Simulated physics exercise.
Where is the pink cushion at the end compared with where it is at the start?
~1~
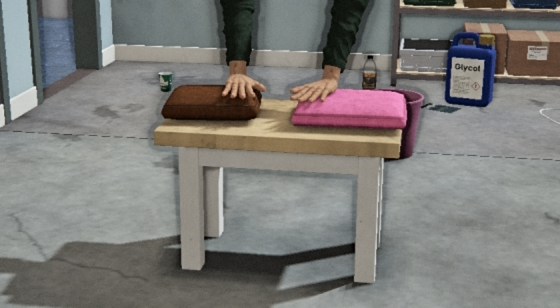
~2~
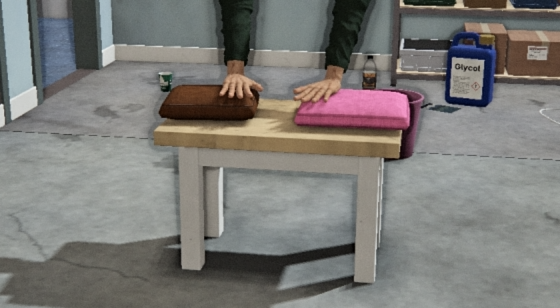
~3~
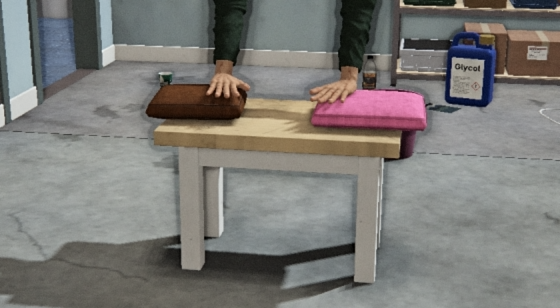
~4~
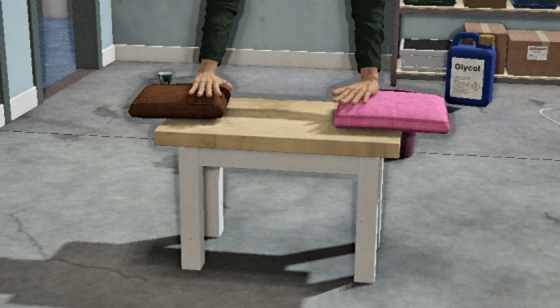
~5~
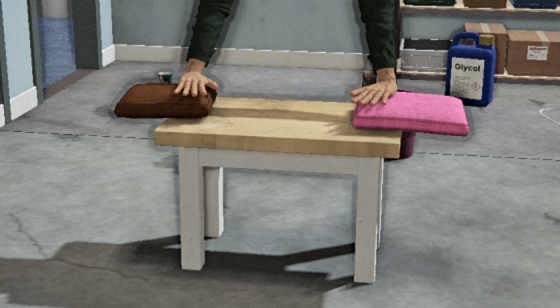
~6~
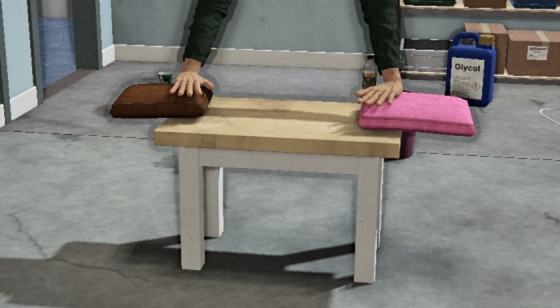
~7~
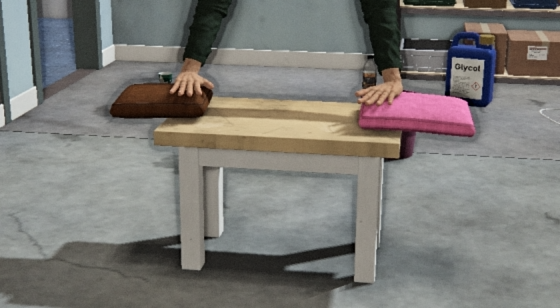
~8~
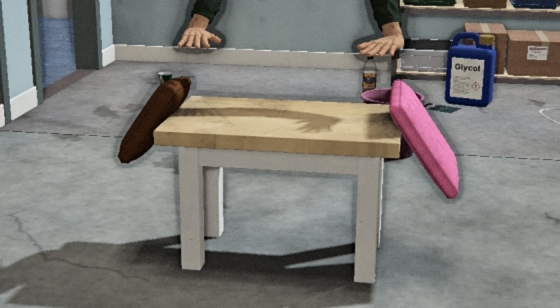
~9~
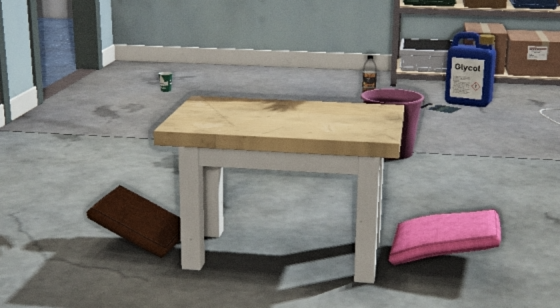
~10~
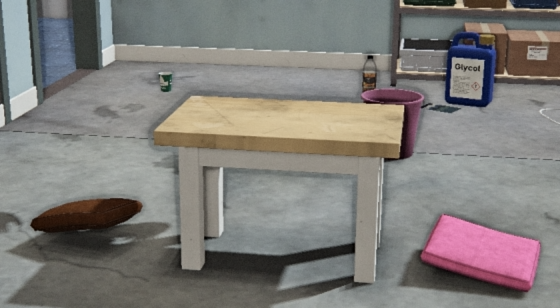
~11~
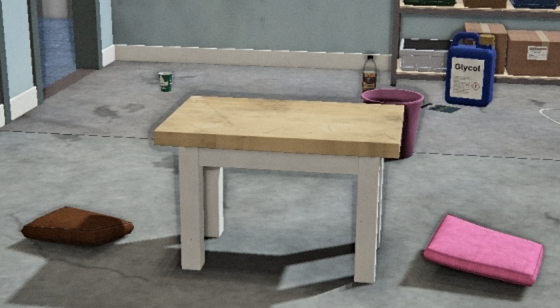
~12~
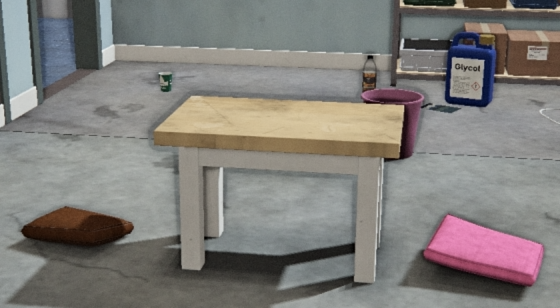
At the start the pink cushion is on top of the bench under a hand, and at the end it lies on the floor to the right of the bench.
In a grey-floored workroom, a person stands behind a small wooden bench with one hand on a brown soft bag and the other on a pink cushion. The hands push the two apart, the bag to the left and the cushion to the right, until both jut out past the ends of the bench. They pause there briefly, then the hands lift and draw back. The bag and the cushion tip over the ends and drop to the floor on opposite sides. At the end both lie still on the floor, with the bench top empty between them.
